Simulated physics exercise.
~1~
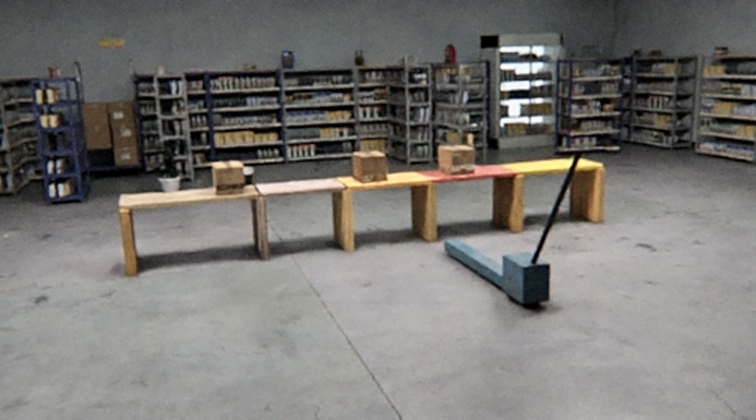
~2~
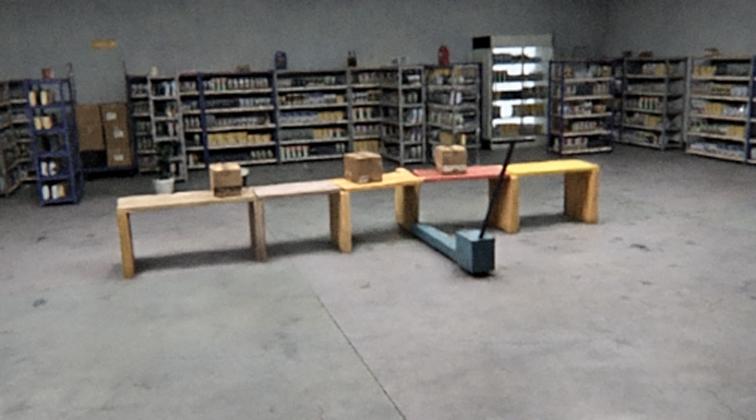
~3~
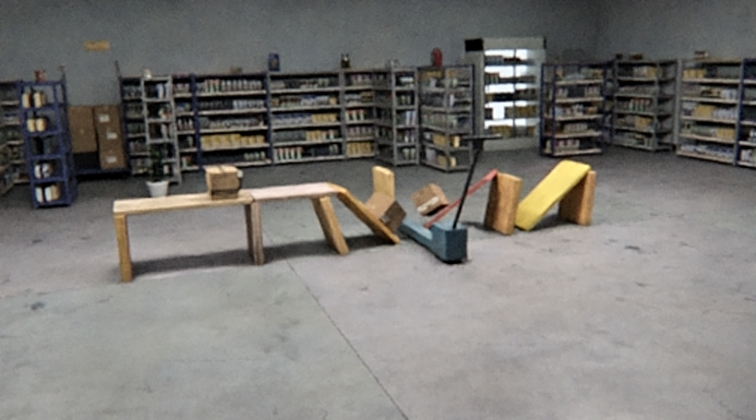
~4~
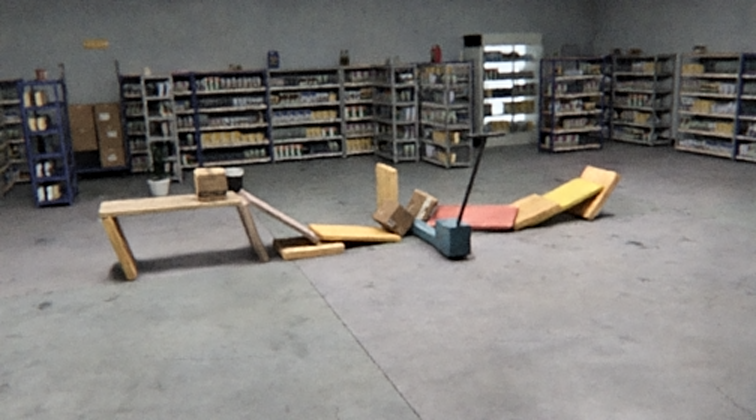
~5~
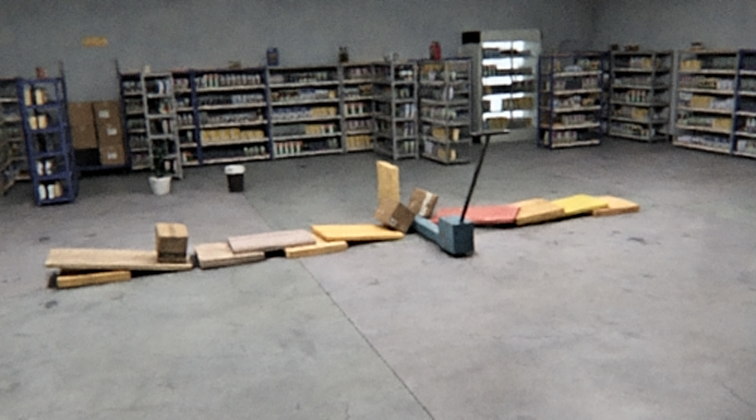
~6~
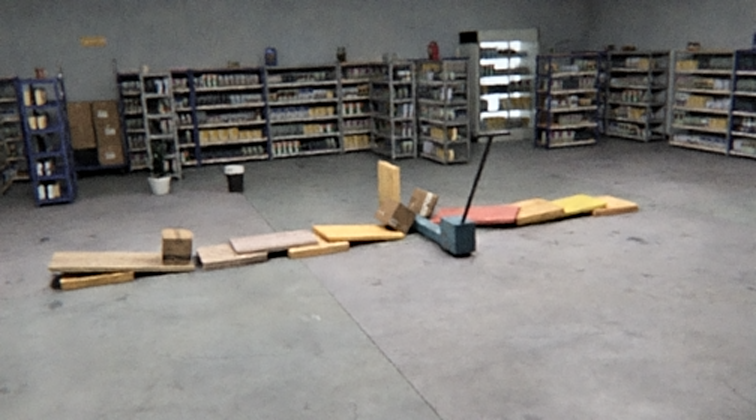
A long row of wooden benches with boxes on top collapsed after a blue floor jack slid into it, the red and yellow boards dropping first before the left side folded too, leaving nearly everything flat and one slab still upright beside the jack.
